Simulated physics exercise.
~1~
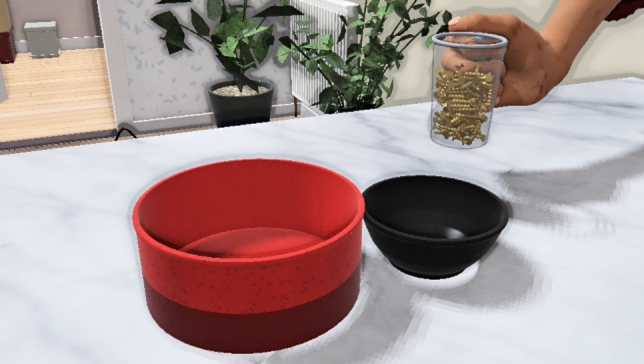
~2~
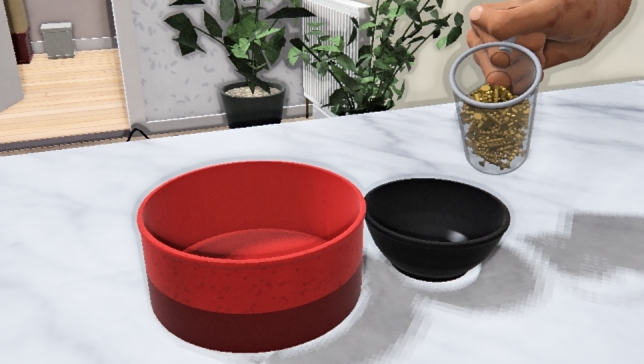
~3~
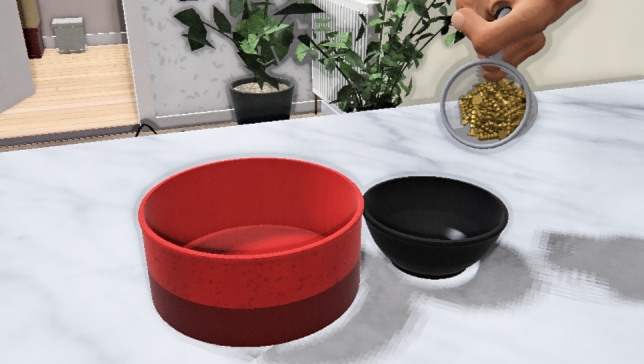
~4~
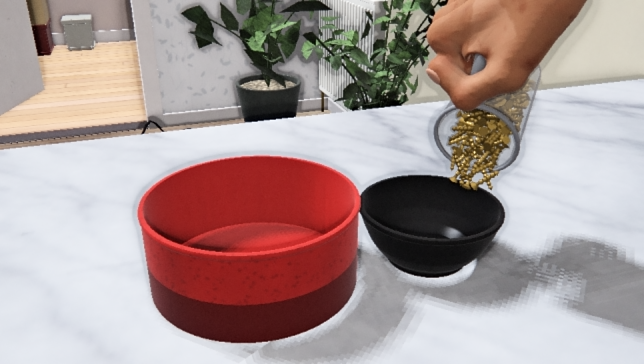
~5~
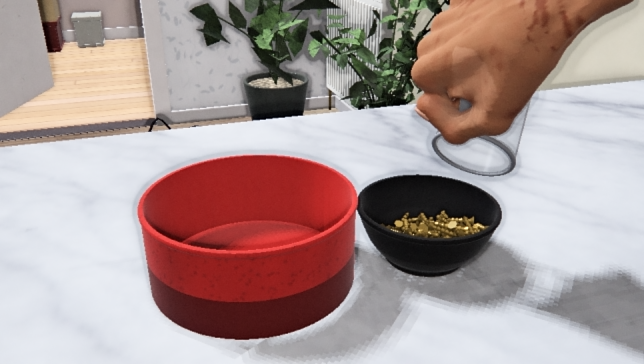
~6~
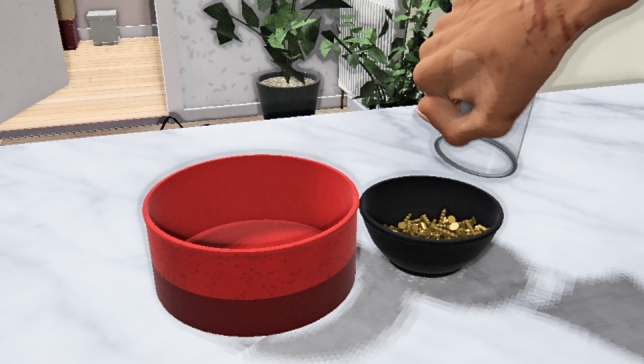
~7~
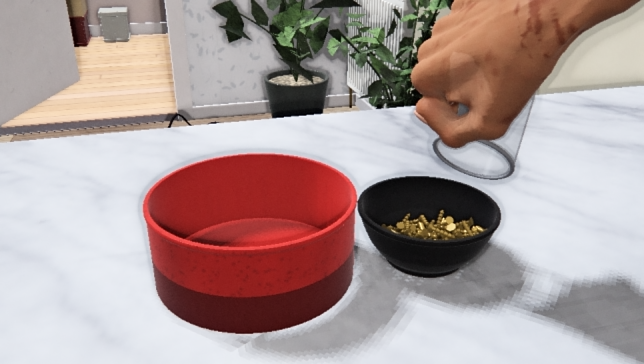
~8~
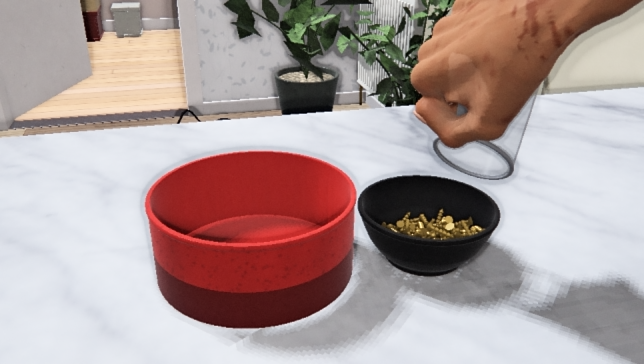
A hand tipped a clear cup of small brass-coloured screws steadily over beside a black bowl and a red pot on a marble table, pouring them all into the black bowl, where they lay still while the hand held the empty cup upside down.
